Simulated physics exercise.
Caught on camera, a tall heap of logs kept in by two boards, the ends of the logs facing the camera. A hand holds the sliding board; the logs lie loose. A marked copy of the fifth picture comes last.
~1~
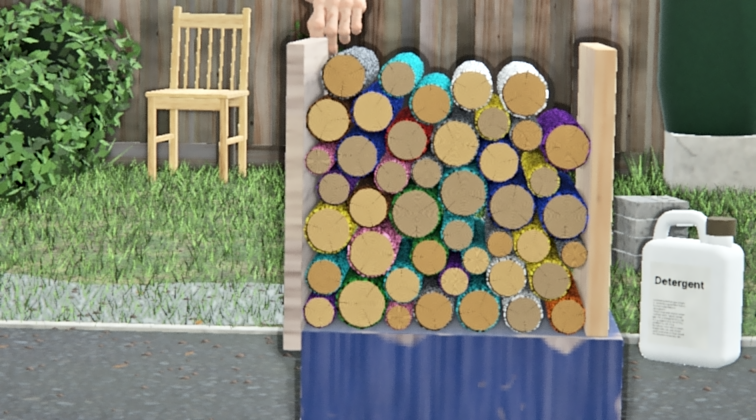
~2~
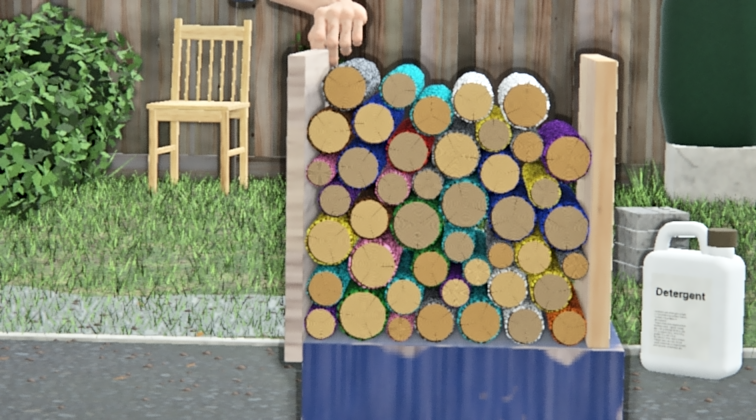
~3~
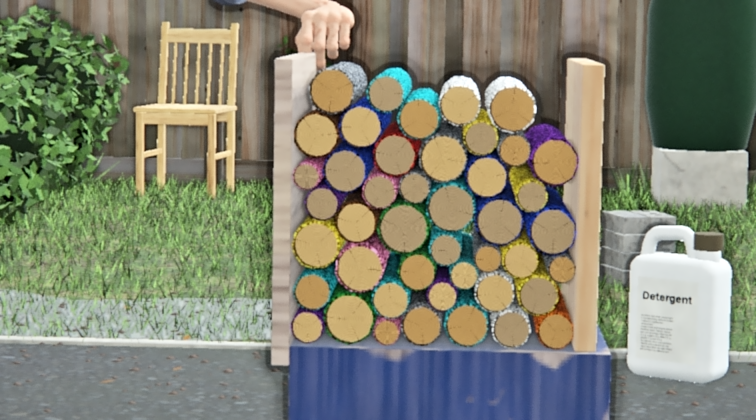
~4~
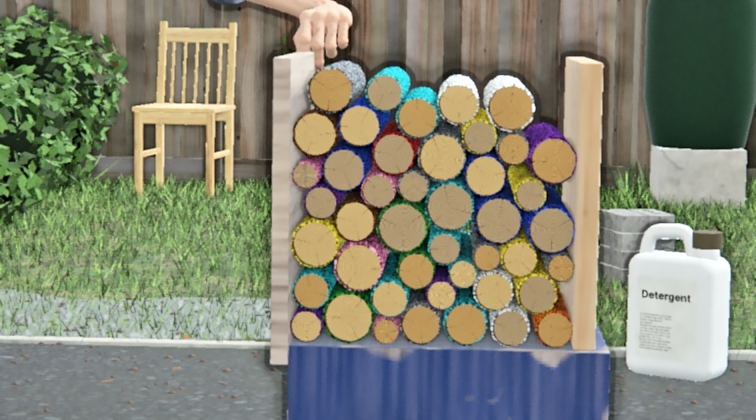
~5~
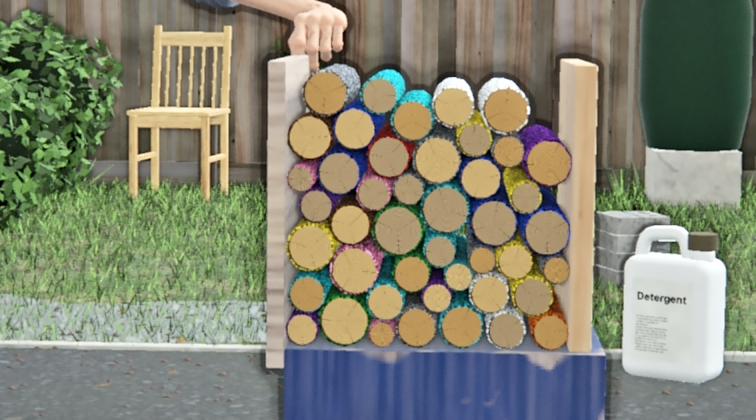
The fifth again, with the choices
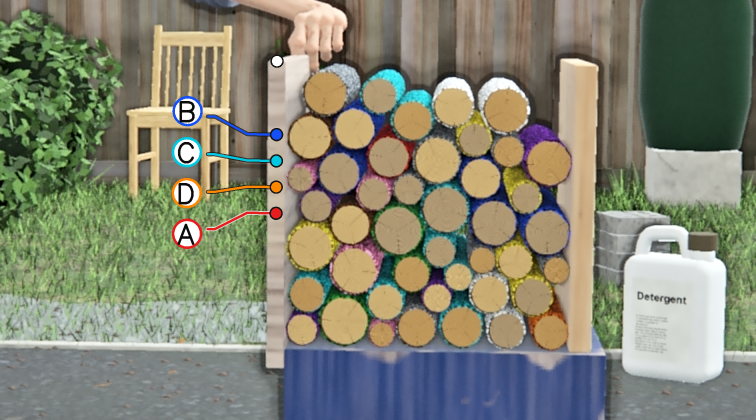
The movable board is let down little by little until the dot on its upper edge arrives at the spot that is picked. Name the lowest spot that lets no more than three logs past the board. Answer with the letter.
Mark A is as low as it can go.
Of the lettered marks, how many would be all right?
Four of them.
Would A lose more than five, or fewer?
It loses fewer than five.
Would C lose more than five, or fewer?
Fewer than five.
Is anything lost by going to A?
Yes.
On the marked copy, A at (276, 213); B at (276, 134); C at (276, 161); D at (276, 187); the white dot at (277, 61).
Following A. Soon after the start, top of the board (286, 129).
Later, top of the board (286, 205).
In the end, top of the board (286, 212), three out over the board.
As for the rest, B none out over the board; C none out over the board; D one out over the board.
